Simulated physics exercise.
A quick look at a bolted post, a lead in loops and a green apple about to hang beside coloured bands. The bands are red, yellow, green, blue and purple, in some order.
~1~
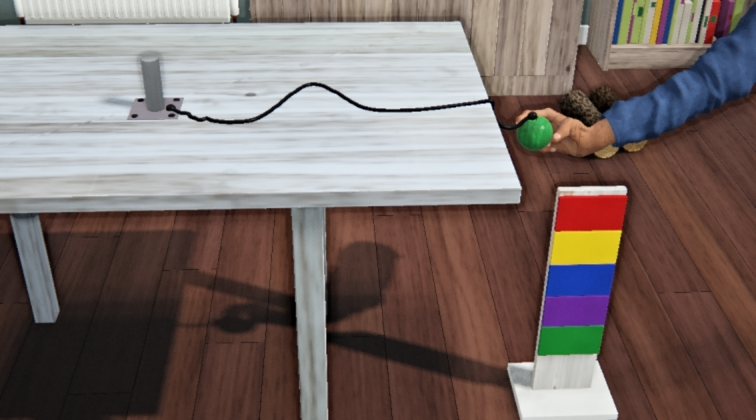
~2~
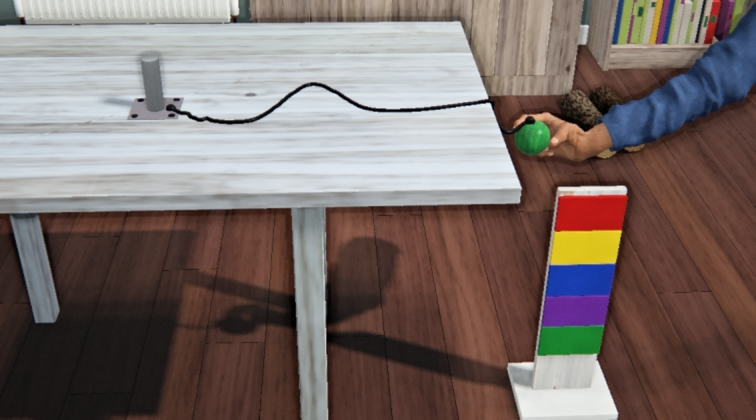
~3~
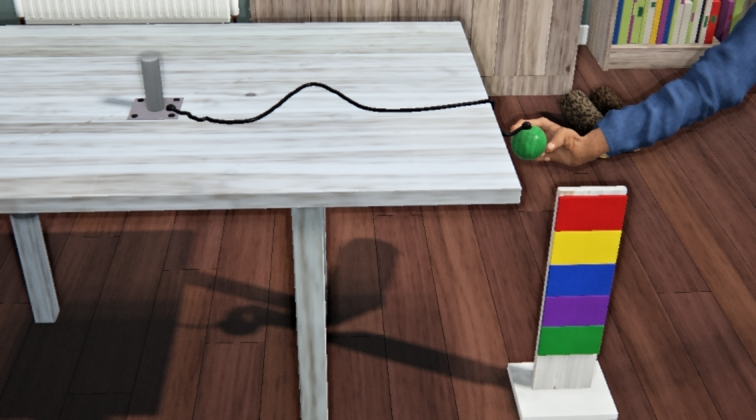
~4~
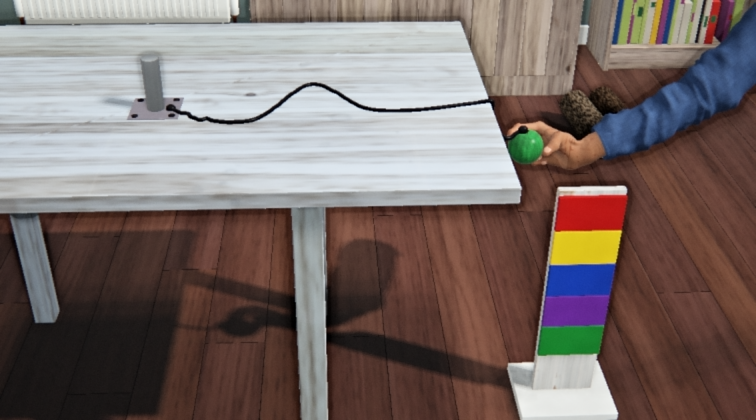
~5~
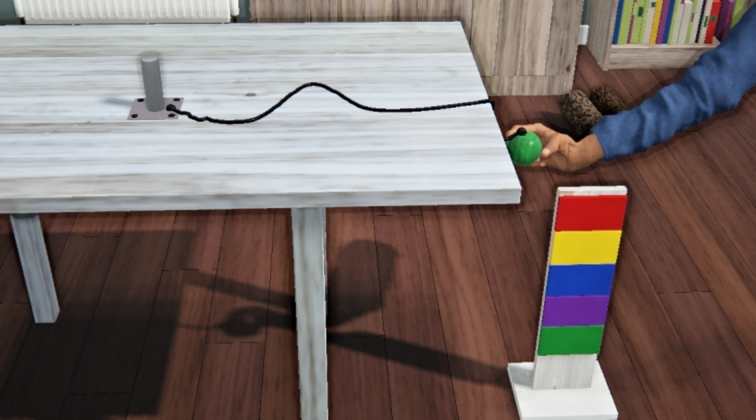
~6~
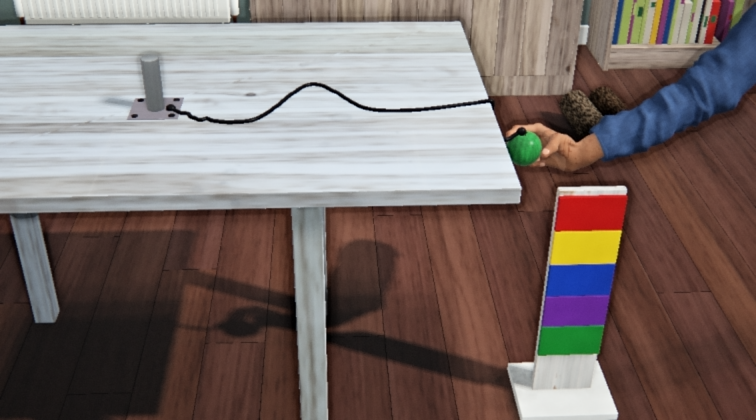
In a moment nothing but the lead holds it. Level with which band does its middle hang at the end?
At yellow.
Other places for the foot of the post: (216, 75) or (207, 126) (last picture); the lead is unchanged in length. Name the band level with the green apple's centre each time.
In that order: Blue; blue.
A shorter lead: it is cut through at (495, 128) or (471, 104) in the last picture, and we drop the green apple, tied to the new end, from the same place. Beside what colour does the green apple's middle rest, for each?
It would be red; higher than all five.
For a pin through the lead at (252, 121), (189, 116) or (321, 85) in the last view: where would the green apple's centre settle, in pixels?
Near (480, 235), (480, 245) and (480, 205).
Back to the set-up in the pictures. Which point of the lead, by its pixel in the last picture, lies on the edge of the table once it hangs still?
It lies at about (406, 111).
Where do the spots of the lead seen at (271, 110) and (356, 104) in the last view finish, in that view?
About (298, 103), and the other about (438, 99).
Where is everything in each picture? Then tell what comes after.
In the first frame, green apple (535, 133); red (591, 215); yellow (586, 249); blue (581, 281); purple (576, 312); green (571, 342).
In the second frame, green apple (532, 137); lead through (200, 120) (275, 108) (324, 86) (385, 111) (470, 104).
In the third frame, green apple (529, 143).
In the fourth frame, green apple (525, 147); lead through (200, 120) (275, 108) (324, 86) (385, 111) (470, 104).
In the fifth frame, green apple (524, 148).
In the sixth frame, green apple (524, 148); lead through (200, 120) (275, 108) (324, 86) (385, 111) (470, 104).
Soon after, apple near (489, 236); level with yellow.
Then, apple near (468, 247); level with yellow.
At rest, apple near (479, 250); level with yellow. Its centre hangs level with the yellow band.
